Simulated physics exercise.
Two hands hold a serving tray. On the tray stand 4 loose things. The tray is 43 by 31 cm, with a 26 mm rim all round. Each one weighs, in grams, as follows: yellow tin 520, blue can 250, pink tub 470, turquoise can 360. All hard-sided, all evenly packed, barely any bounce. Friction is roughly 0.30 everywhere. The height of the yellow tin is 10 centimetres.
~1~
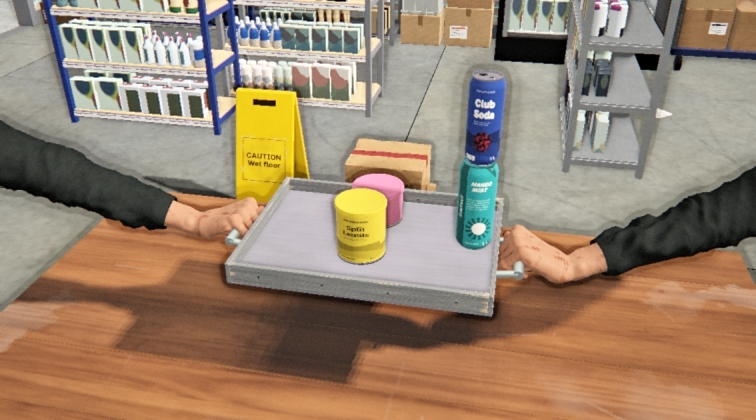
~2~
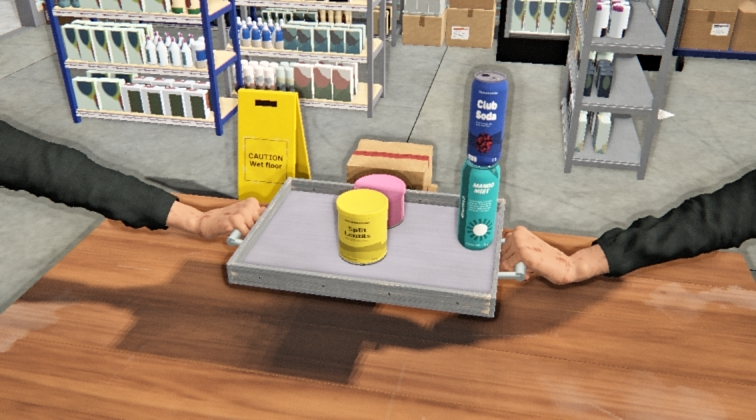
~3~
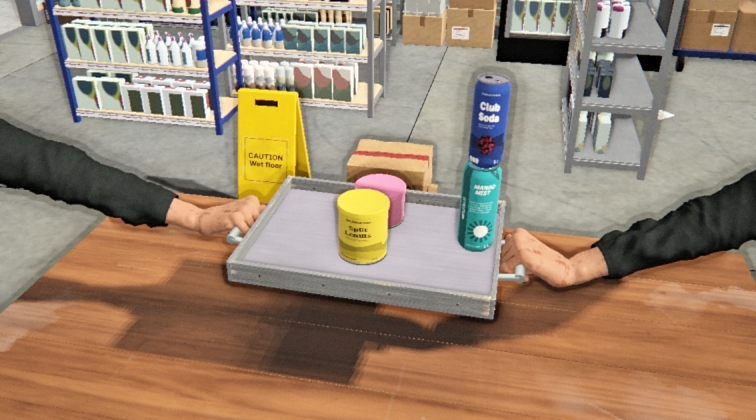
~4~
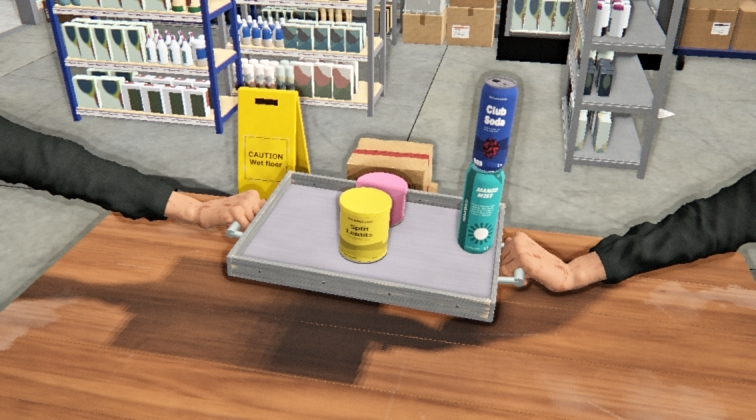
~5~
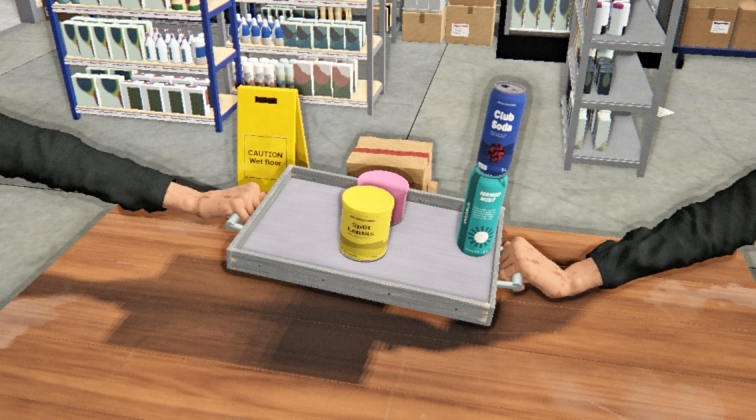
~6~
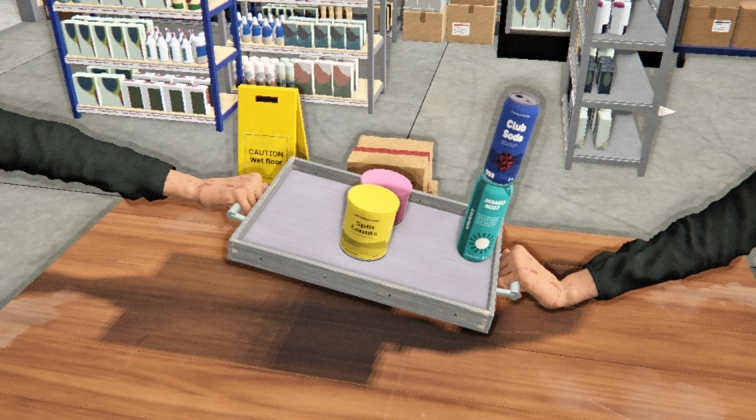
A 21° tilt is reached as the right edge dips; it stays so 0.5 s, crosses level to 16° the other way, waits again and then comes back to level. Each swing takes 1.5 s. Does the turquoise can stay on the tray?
No.
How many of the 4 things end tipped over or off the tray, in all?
Tally: 2.
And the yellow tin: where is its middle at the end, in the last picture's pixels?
Its centre ends close to (470, 236) in the last view.
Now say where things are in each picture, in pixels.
The first picture shows tray level; turquoise can (476, 203); yellow tin (361, 227).
The second picture shows tray level; yellow tin (363, 227).
The third picture shows tray at 1°, right edge down; blue can (489, 122).
The fourth picture shows tray at 3°, right edge down; yellow tin (364, 226); blue can (494, 125).
The fifth picture shows tray at 6°, right edge down; yellow tin (365, 224).
The sixth picture shows tray at 11°, right edge down; turquoise can (484, 218); blue can (511, 139).
Then, 0.80 s past the last view, tray at 21°, right edge down; blue can and turquoise can now off the tray; yellow tin shifted 7 cm; pink tub shifted 6 cm.
Then, 2.10 s past the last view, tray at 3°, left edge down; yellow tin shifted 19 cm; pink tub shifted 18 cm.
Finally, off the tray, blue can and turquoise can; not toppled but over 5 cm from the start, yellow tin and pink tub. In the last view, turquoise can near (546, 274).
